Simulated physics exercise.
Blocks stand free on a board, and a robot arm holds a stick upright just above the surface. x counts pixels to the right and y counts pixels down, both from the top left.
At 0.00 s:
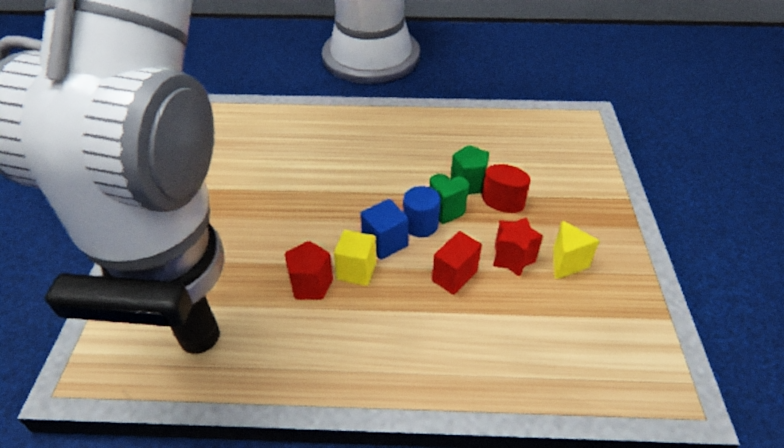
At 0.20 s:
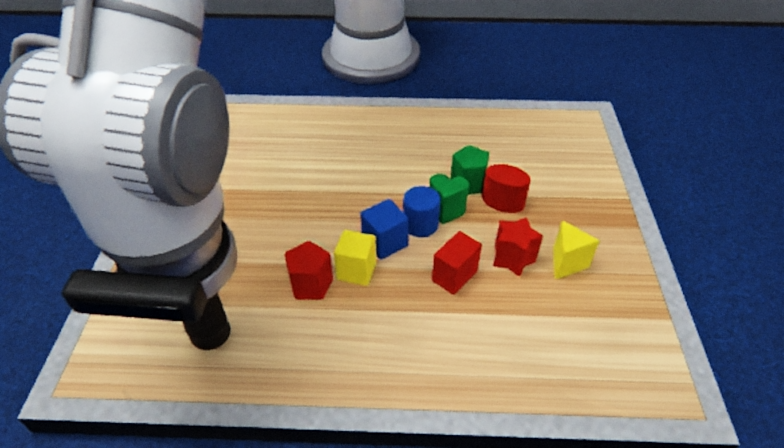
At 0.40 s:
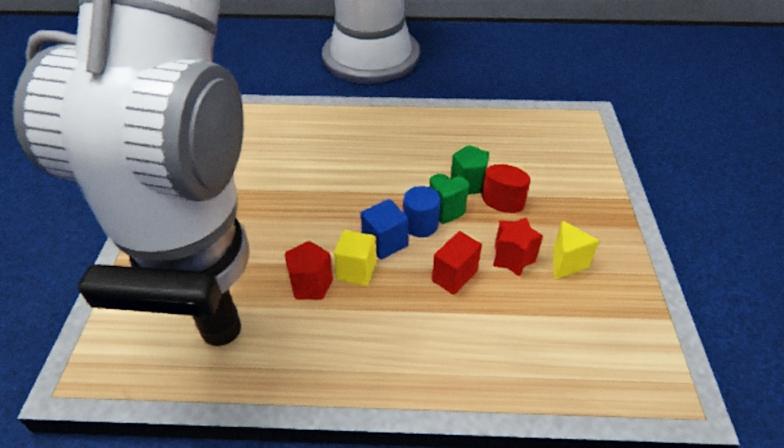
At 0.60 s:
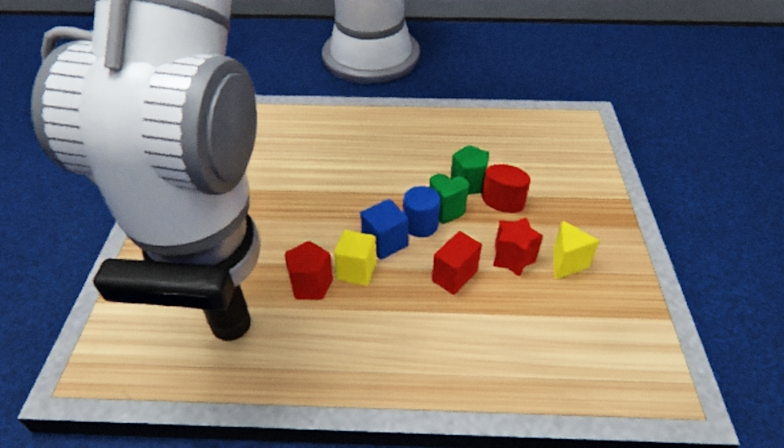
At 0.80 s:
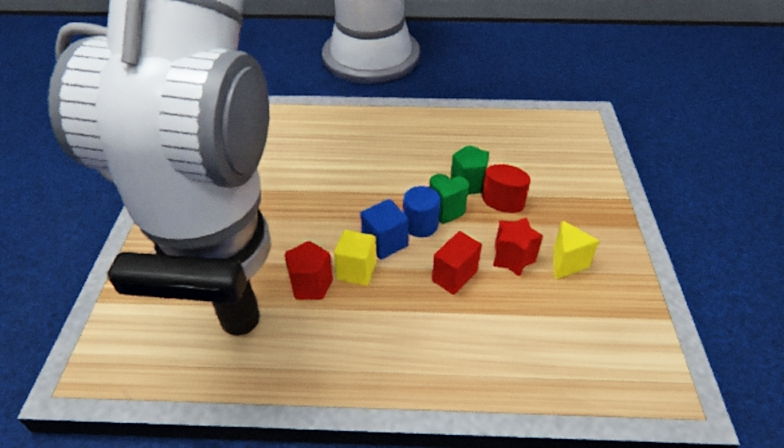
The robot arm moves its black stick slightly right over the board, touching no blocks.
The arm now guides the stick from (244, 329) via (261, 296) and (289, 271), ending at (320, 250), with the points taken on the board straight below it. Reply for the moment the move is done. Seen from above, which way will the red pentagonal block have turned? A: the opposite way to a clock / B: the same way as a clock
B (the same way as a clock)
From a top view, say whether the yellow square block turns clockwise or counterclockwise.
Looking down: Anticlockwise.
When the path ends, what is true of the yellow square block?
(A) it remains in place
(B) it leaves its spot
B.
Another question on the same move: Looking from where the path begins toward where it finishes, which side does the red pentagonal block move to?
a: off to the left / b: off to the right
Letter b.
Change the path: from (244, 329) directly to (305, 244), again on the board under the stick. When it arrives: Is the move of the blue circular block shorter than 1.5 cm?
I expect so.
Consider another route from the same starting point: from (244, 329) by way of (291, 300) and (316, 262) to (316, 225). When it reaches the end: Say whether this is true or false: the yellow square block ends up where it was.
It is false.
The first path, step by step. One third of the way, stick at (259, 286); nothing pushed yet.
Two thirds of the way, stick at (288, 261); red pentagonal block at (319, 254), turned 40° clockwise; yellow square block at (358, 244), turned 15° anticlockwise.
At the end, stick at (318, 241); red pentagonal block at (327, 253), turned 60° clockwise; yellow square block at (366, 247), turned 25° anticlockwise; blue square block unmoved.
